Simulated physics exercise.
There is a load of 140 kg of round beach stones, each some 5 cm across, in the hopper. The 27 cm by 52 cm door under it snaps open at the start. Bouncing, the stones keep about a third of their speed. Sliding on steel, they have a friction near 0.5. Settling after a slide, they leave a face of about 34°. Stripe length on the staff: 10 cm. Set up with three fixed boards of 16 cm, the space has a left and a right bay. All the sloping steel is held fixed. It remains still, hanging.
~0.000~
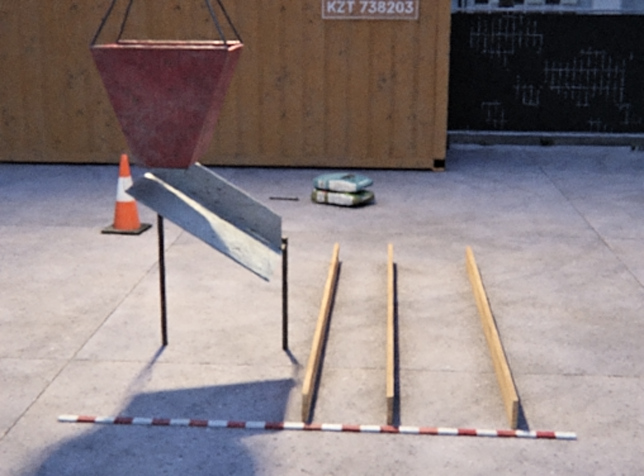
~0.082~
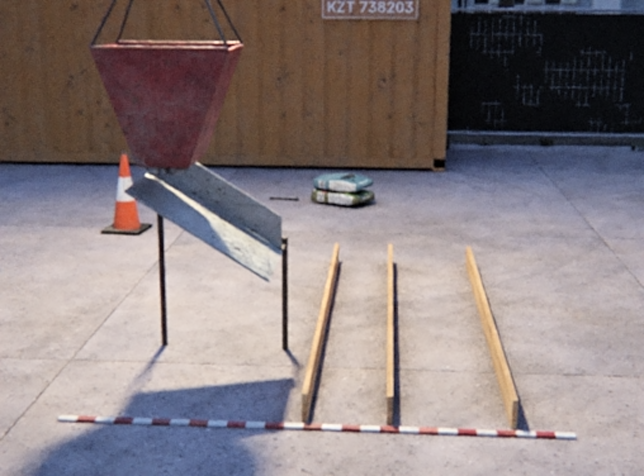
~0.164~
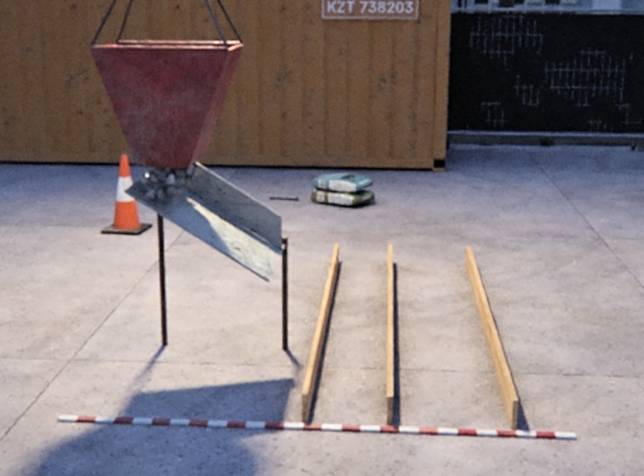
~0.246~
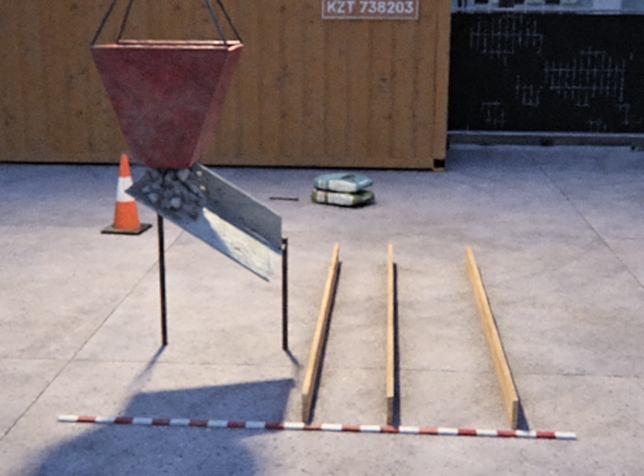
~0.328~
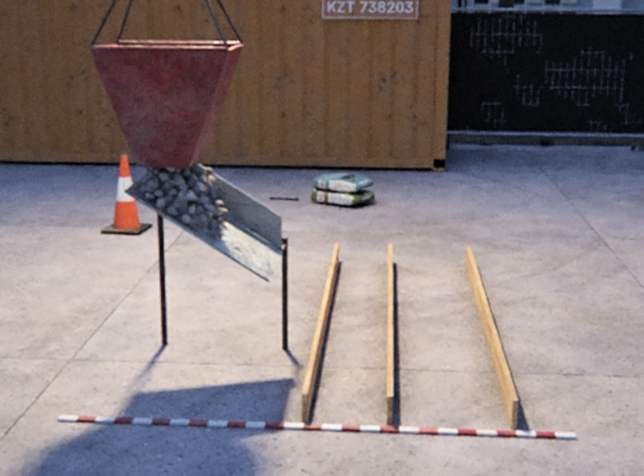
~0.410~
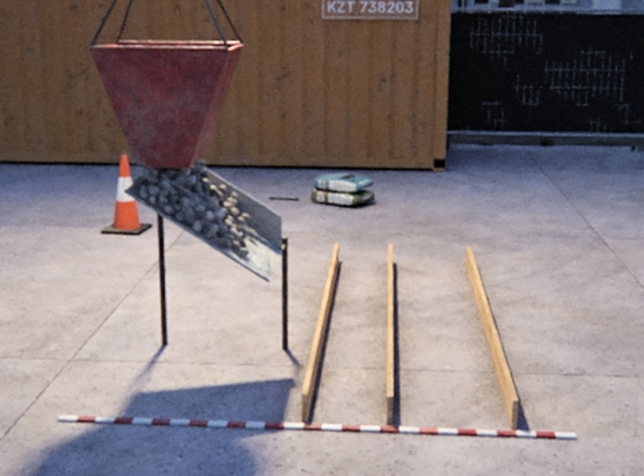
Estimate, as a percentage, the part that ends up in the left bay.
I would say roughly 88 per cent.
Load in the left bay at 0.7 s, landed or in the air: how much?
Around 5 per cent at that point.
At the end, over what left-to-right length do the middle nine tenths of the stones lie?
I'd put it at close to 70 cm.
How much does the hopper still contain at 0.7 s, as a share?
Roughly 25 percent, give or take.
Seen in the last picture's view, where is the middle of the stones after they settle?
Around (359, 368).
After 0.7 s, 23 % in the hopper, 64 % on the steel, 8 % falling or lying left of the bays, 5 % falling or lying in the left bay; the stones farthest right are at (355, 339).
After 1.1 s, 0 % in the hopper, 49 % on the steel, 13 % falling or lying left of the bays, 36 % falling or lying in the left bay, 2 % falling or lying in the right bay; the stones farthest right are at (456, 377).
After 1.7 s, 0 % in the hopper, 5 % on the steel, 7 % falling or lying left of the bays, 79 % falling or lying in the left bay, 9 % falling or lying in the right bay; the stones farthest right are at (495, 383).
After 2.6 s, 0 % in the hopper, 88 % falling or lying in the left bay, 11 % falling or lying in the right bay; the stones farthest right are at (495, 383).
After 4.5 s, 0 % in the hopper, 88 % in the left bay, 11 % in the right bay; the stones farthest right are at (495, 383).
